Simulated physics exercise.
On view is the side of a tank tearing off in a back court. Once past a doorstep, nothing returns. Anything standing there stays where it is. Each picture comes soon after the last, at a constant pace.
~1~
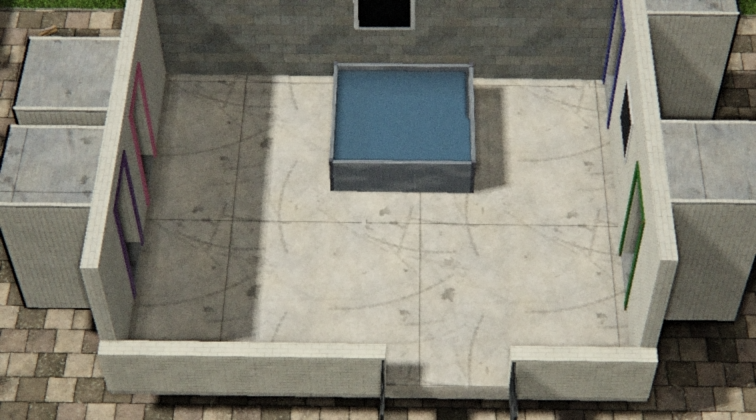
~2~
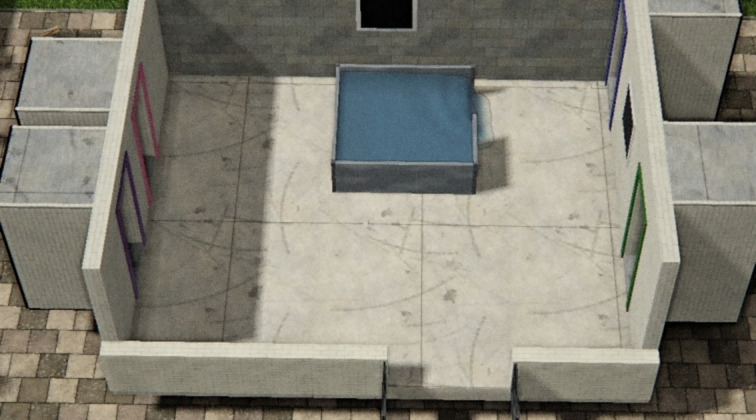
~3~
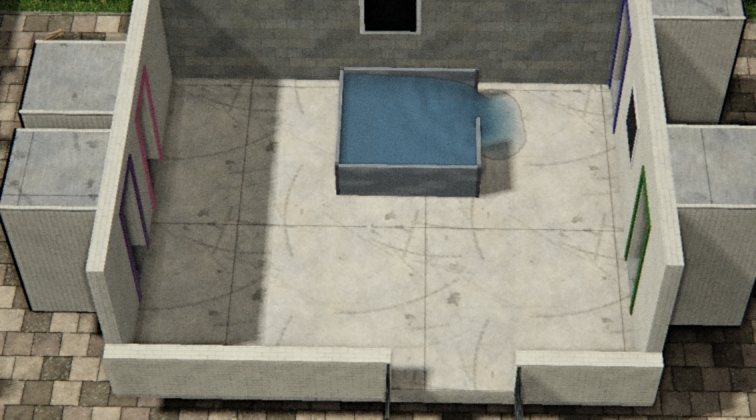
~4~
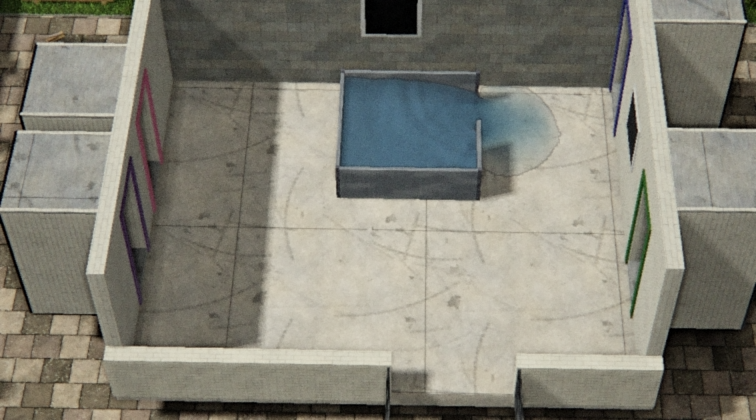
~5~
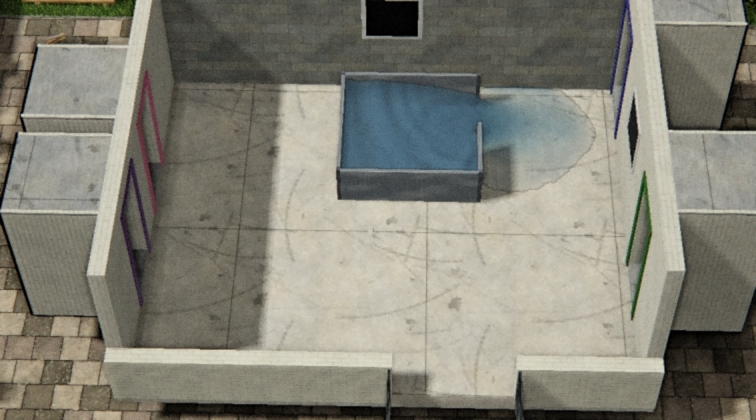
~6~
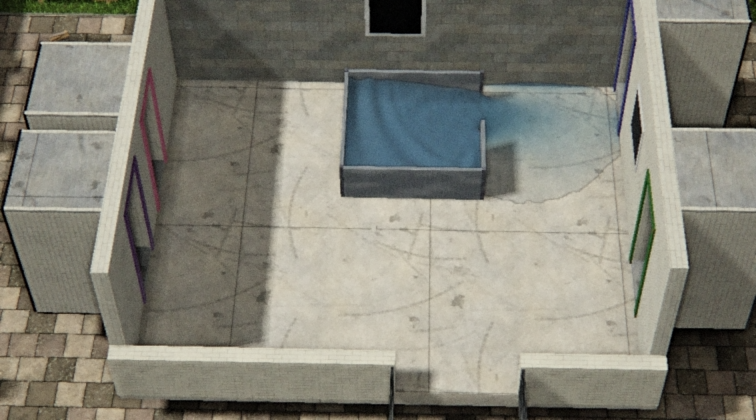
At the start, an open tank of blue water sits whole and still near the back wall of a walled court. Then a gap opens in its right side and water pours out, spreading rightward across the pale floor in a widening, rounded sheet that reaches close to the right wall.
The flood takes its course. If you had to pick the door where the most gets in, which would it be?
I'd pick the blue door.
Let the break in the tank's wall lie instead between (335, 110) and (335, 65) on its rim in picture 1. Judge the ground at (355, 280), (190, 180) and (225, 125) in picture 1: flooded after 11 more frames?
Going through them in turn, I'd call them spared, sodden and sodden.
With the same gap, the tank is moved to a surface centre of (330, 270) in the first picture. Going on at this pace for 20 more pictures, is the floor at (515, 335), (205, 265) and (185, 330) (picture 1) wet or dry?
As listed: Wet, dry, no water.
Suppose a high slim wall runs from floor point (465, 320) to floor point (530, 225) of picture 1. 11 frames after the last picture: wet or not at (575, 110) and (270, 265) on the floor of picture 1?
First spot soaking, second spot unflooded.
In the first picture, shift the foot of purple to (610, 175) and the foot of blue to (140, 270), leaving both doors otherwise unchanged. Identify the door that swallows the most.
That would be the one in purple.
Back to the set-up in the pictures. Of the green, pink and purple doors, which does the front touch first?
That would be the green one.
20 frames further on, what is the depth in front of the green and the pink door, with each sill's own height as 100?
First 70 percent, then 0 percent.
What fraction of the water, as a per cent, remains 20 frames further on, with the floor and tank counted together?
Roughly 92 %.
A moment on, water covers 15 % of the floor; pink door not reached, purple door not reached, blue door some in, green door not reached.
Next, water covers 15 % of the floor; pink door not reached, purple door not reached, blue door a lot in, green door wet at the sill, nothing in.
Then, water covers 35 % of the floor; pink door not reached, purple door not reached, blue door a lot in, green door wet at the sill, nothing in.
Later, water covers 50 % of the floor; pink door not reached, purple door not reached, blue door a lot in, green door wet at the sill, nothing in.
In the end, water covers 80 % of the floor; pink door wet at the sill, nothing in, purple door wet at the sill, nothing in, blue door a lot in, green door wet at the sill, nothing in; the blue door has let in the most.
